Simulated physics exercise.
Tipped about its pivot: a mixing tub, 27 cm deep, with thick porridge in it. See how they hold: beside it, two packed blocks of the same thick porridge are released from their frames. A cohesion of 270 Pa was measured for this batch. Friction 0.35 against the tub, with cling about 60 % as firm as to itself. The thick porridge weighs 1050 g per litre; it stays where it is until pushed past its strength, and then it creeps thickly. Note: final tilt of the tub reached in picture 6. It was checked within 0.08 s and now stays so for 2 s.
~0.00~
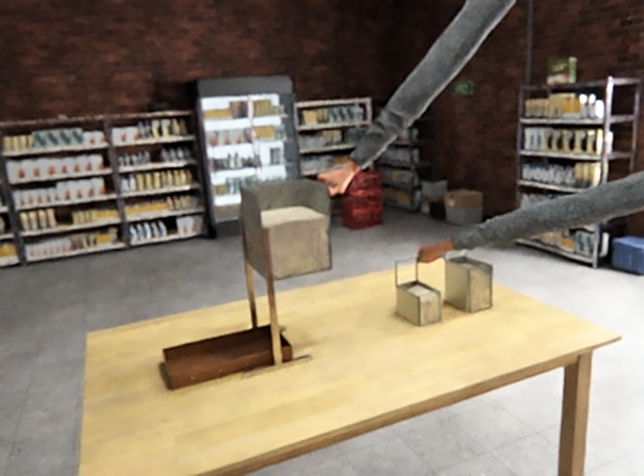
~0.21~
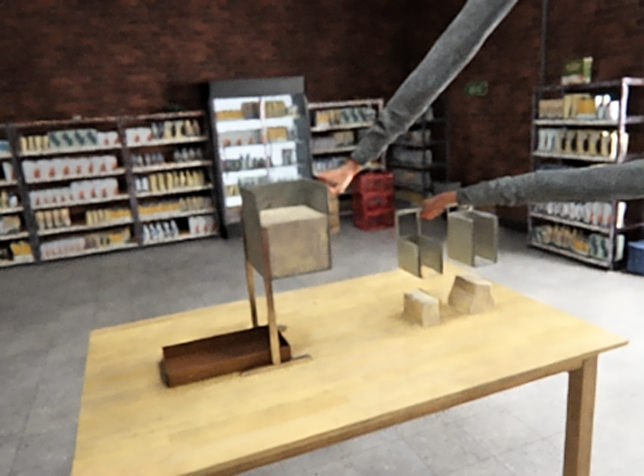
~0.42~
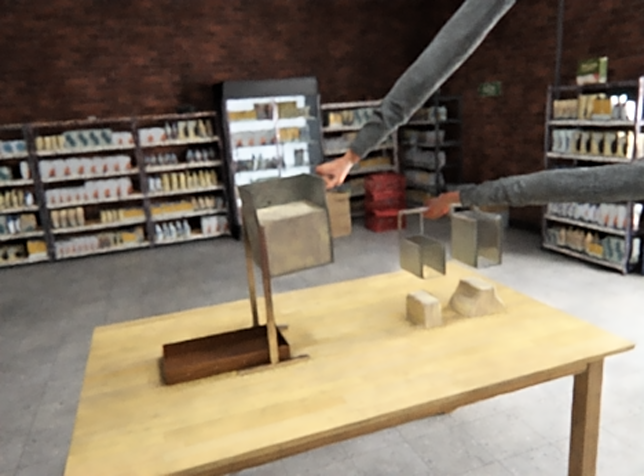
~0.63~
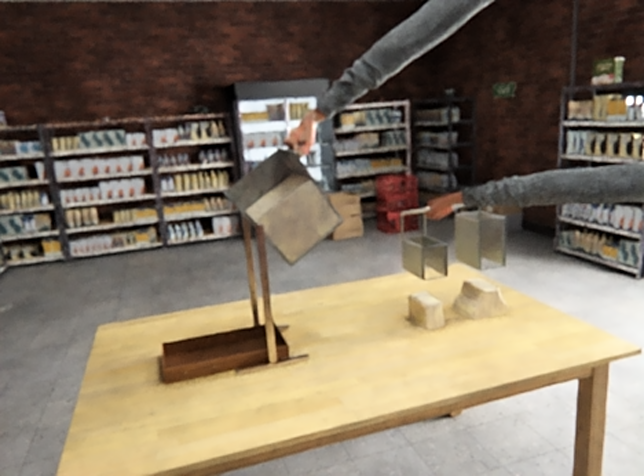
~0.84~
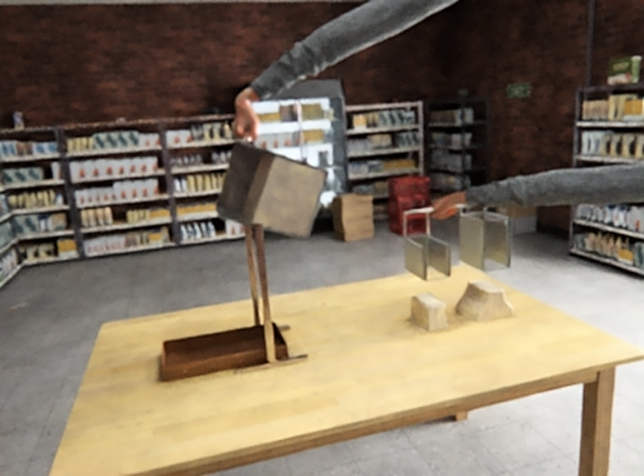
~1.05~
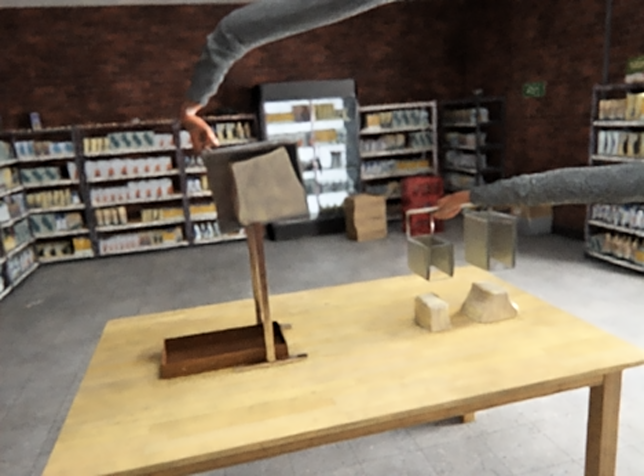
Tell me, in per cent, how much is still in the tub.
Something like 47 out of 100.
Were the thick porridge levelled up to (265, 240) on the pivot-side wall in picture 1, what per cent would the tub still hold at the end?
Then roughly 65 %.
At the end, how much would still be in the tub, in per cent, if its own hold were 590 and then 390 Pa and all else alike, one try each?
In order: Around 100 % and around 60 %.
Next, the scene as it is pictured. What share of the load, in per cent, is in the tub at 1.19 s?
Near 95 %.
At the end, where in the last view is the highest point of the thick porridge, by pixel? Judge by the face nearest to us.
Roughly at pixel (277, 193).
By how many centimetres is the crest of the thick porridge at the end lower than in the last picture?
About 13 cm.
By 1.19 s, the tub is at 96 degrees and holds 94 %.
By 1.36 s, the tub is at 96 degrees and holds 62 %.
By 1.53 s, the tub is at 96 degrees and holds 49 %.
By 1.70 s, the tub is at 96 degrees and holds 47 %.
By 3.05 s, at the end, the tub is at 96 degrees and holds 47 %.
